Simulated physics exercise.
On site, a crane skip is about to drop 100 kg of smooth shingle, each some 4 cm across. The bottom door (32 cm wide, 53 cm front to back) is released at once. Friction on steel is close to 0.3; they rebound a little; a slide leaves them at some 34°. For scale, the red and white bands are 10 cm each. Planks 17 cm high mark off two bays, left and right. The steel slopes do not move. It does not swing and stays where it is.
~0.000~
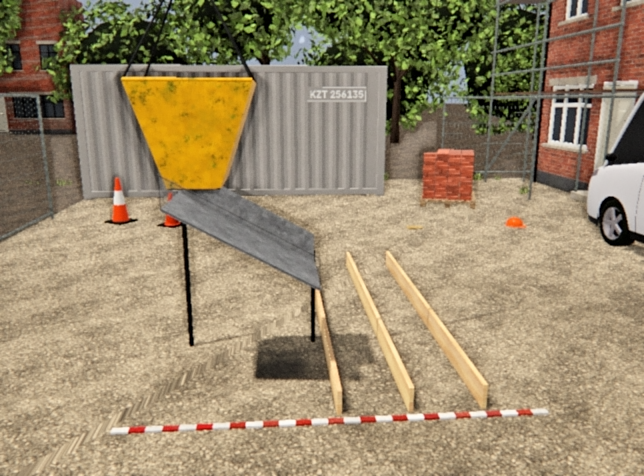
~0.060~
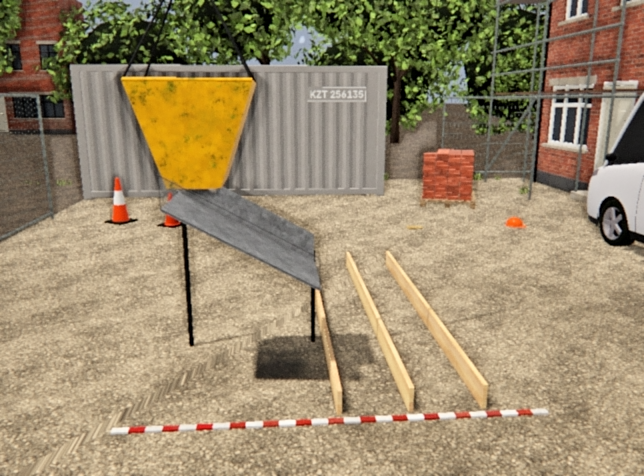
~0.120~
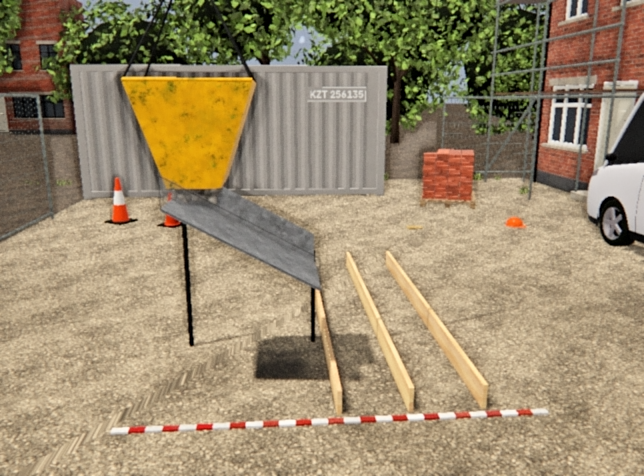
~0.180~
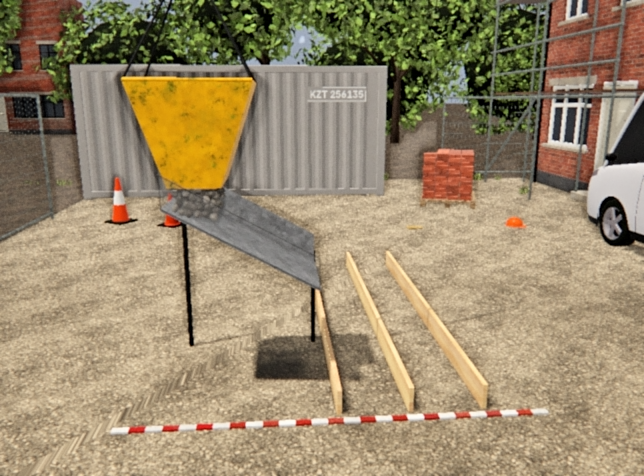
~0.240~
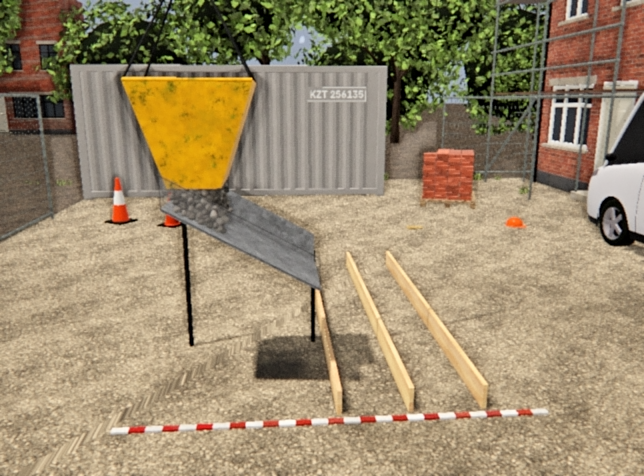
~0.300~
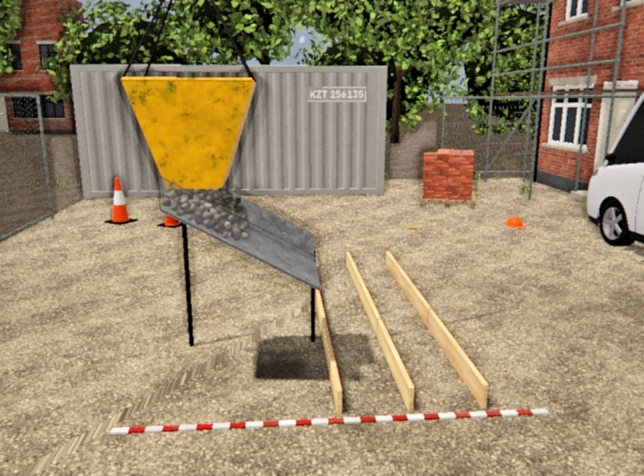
At first, a yellow skip hangs above a sloping grey metal slide on a building site, with three wooden boards on the ground to the right. Then grey stones emerge from the skip's bottom and spread across the slide's upper end, gathering in a thicker layer while everything else stays still.
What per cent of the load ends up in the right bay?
Close to 41 in a hundred.
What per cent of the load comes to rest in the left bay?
About 60 per cent.
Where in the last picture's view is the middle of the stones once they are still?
Near (383, 362).
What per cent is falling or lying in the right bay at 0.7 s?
Some 0 per cent.
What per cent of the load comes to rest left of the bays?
About 0 per cent.
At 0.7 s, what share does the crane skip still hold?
It holds some 0 per cent.
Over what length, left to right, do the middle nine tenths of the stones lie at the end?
Roughly 80 cm.
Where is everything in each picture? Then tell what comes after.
In the first frame, the outlet is at (194, 180); nothing has dropped yet.
In the second frame, the outlet is at (194, 180); 4 % is out.
In the third frame, the outlet is at (194, 180); 15 % is out, the lowest stones still above the boards at (207, 195), 132 cm up.
In the fourth frame, the outlet is at (194, 180); 31 % is out, the lowest stones still above the boards at (209, 213), 121 cm up.
In the fifth frame, the outlet is at (194, 180); 47 % is out, the lowest stones still above the boards at (222, 224), 112 cm up.
In the sixth frame, the outlet is at (194, 180); 61 % is out, the lowest stones still above the boards at (243, 233), 106 cm up.
After 0.7 s, 0 % in the crane skip, 84 % on the steel, 5 % falling or lying left of the bays, 10 % falling or lying in the left bay; the stones farthest right are at (393, 335).
After 1.1 s, 0 % in the crane skip, 34 % on the steel, 6 % falling or lying left of the bays, 40 % falling or lying in the left bay, 19 % falling or lying in the right bay; the stones farthest right are at (451, 363).
After 1.7 s, 0 % in the crane skip, 0 % falling or lying left of the bays, 62 % falling or lying in the left bay, 38 % falling or lying in the right bay; the stones farthest right are at (455, 368).
After 2.6 s, 0 % in the crane skip, 0 % falling or lying left of the bays, 58 % falling or lying in the left bay, 41 % falling or lying in the right bay; the stones farthest right are at (456, 368).
After 4.5 s, 0 % in the crane skip, 0 % left of the bays, 58 % in the left bay, 41 % in the right bay; the stones farthest right are at (456, 368).
